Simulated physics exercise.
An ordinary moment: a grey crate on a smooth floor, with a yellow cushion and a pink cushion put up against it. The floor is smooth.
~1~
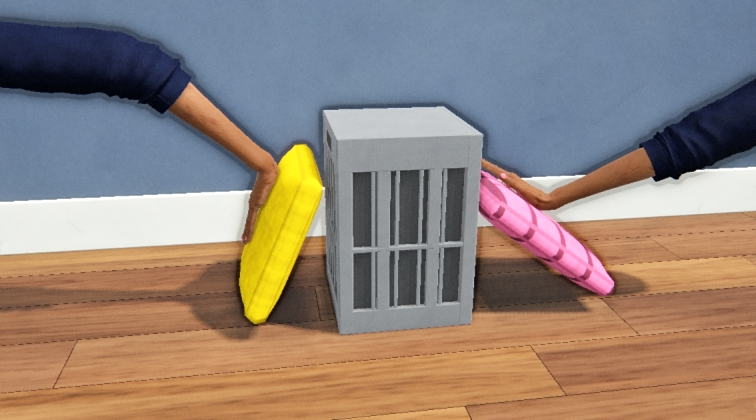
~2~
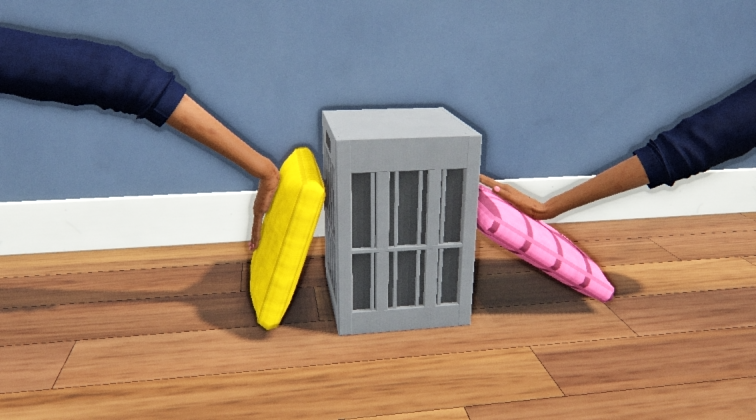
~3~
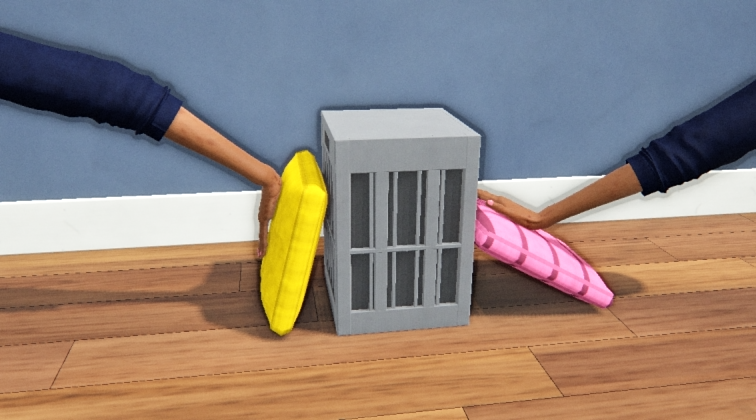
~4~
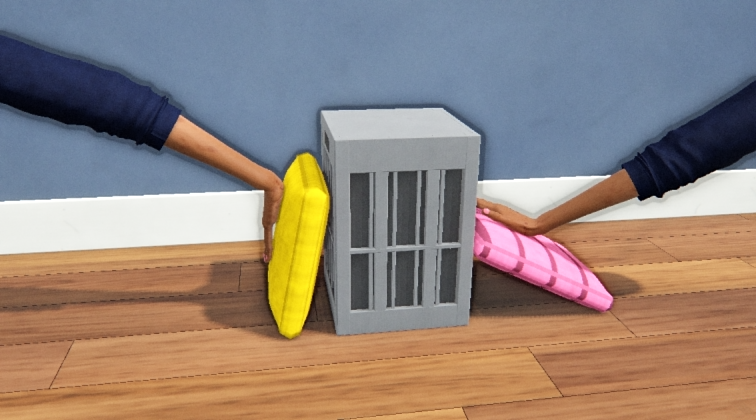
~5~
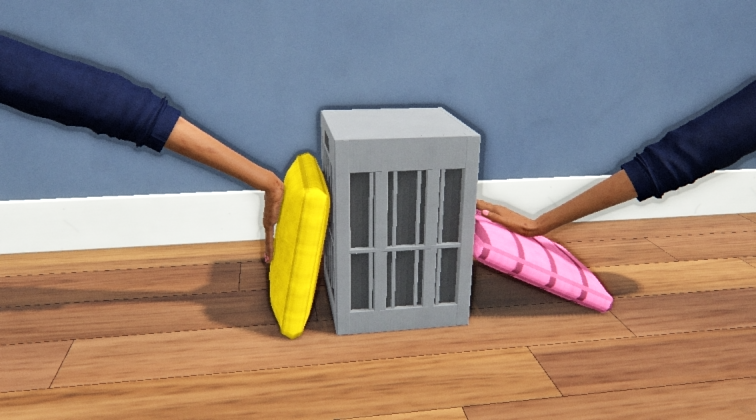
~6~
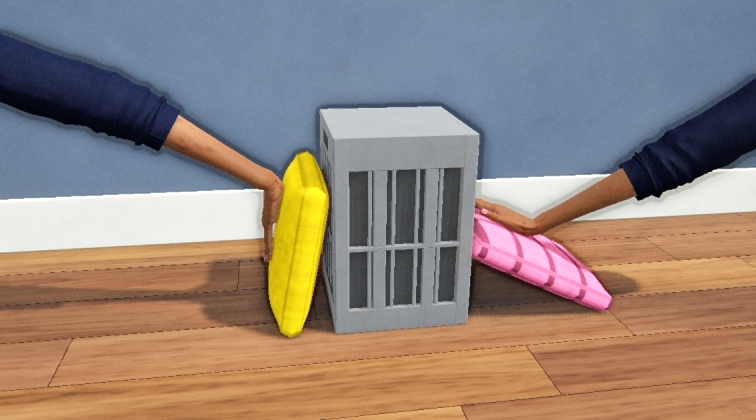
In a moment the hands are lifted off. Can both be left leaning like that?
The yellow cushion holds its lean and the pink cushion slides down flat.
Then, 0.26 s on from there, yellow cushion propped as before near (298, 239); pink cushion flat on the floor near (523, 266).
Then, 0.38 s on from there, yellow cushion propped as before near (298, 239); pink cushion flat on the floor near (524, 274).
In the end, yellow cushion propped as before near (298, 239); pink cushion flat on the floor near (525, 274). The yellow cushion remains propped up and the pink cushion slips and lies down.
